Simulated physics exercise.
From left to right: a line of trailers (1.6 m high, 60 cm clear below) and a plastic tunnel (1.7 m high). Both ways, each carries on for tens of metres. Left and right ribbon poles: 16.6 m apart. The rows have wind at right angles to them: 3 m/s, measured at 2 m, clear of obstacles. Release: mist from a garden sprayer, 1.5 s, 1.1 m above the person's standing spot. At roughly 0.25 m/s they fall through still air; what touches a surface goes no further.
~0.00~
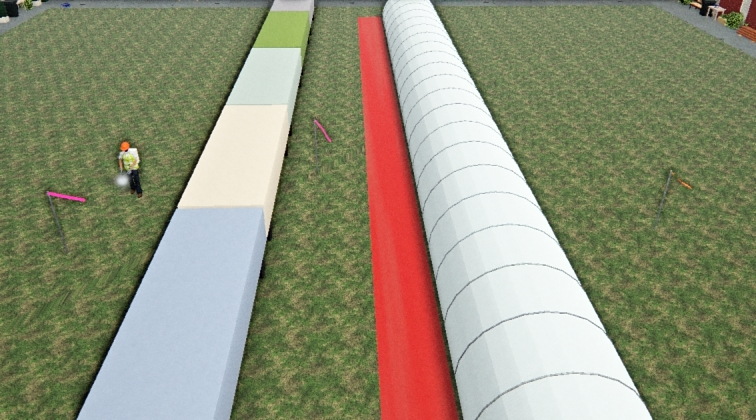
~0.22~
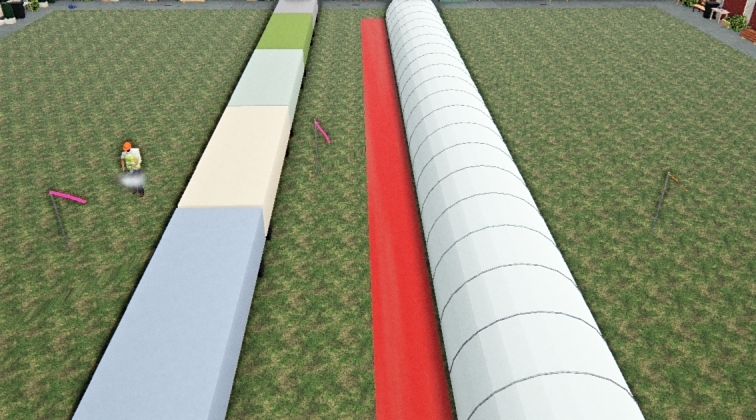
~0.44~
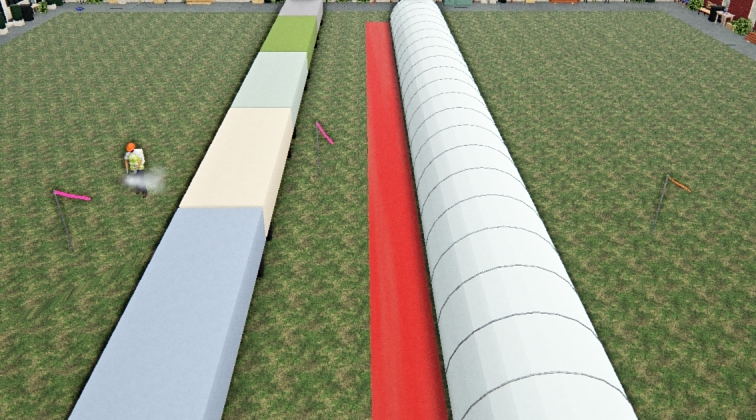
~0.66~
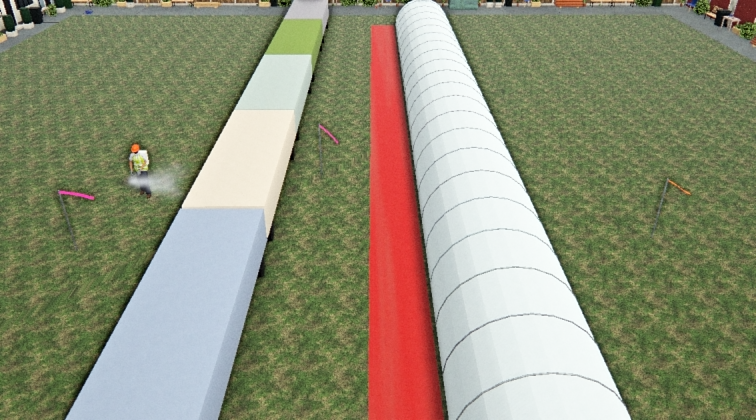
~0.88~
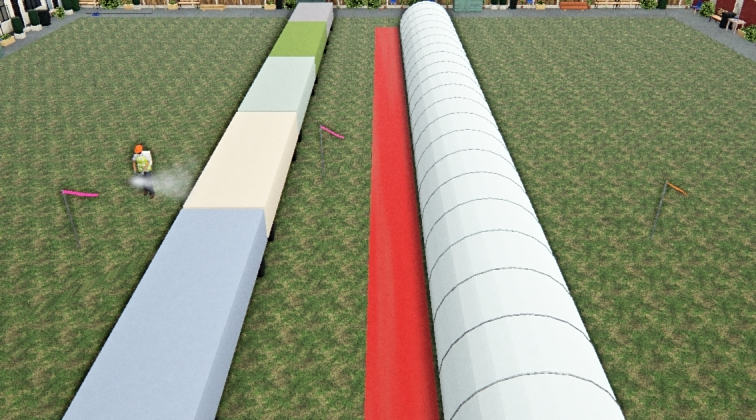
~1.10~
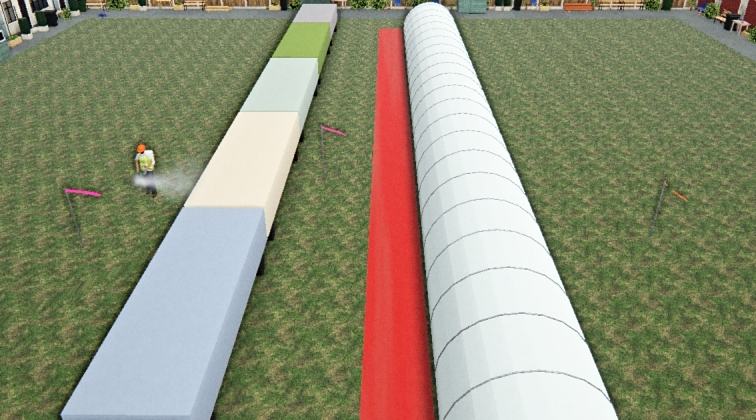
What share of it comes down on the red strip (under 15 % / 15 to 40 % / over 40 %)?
Not even 15 %.
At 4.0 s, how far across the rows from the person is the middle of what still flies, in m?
6.0 metres.
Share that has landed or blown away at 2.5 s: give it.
I'd put it close to 25 %.
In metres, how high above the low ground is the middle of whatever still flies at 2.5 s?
Roughly 1.0 m up.
After 2.5 s, 0 % lies on the red strip; 24 % has touched down or left; the middle of what still flies is 1.0 m above the low ground, near (217, 184).
After 4.0 s, 0 % lies on the red strip; 60 % has touched down or left; the middle of what still flies is 1.8 m above the low ground, near (335, 160).
After 8.0 s, 1 % lies on the red strip; 73 % has touched down or left; the middle of what still flies is 2.0 m above the low ground, near (653, 157).
After 20.0 s, 3 % lies on the red strip; 97 % has touched down or left.
After 45.0 s, 3 % lies on the red strip; 100 % has touched down or left.
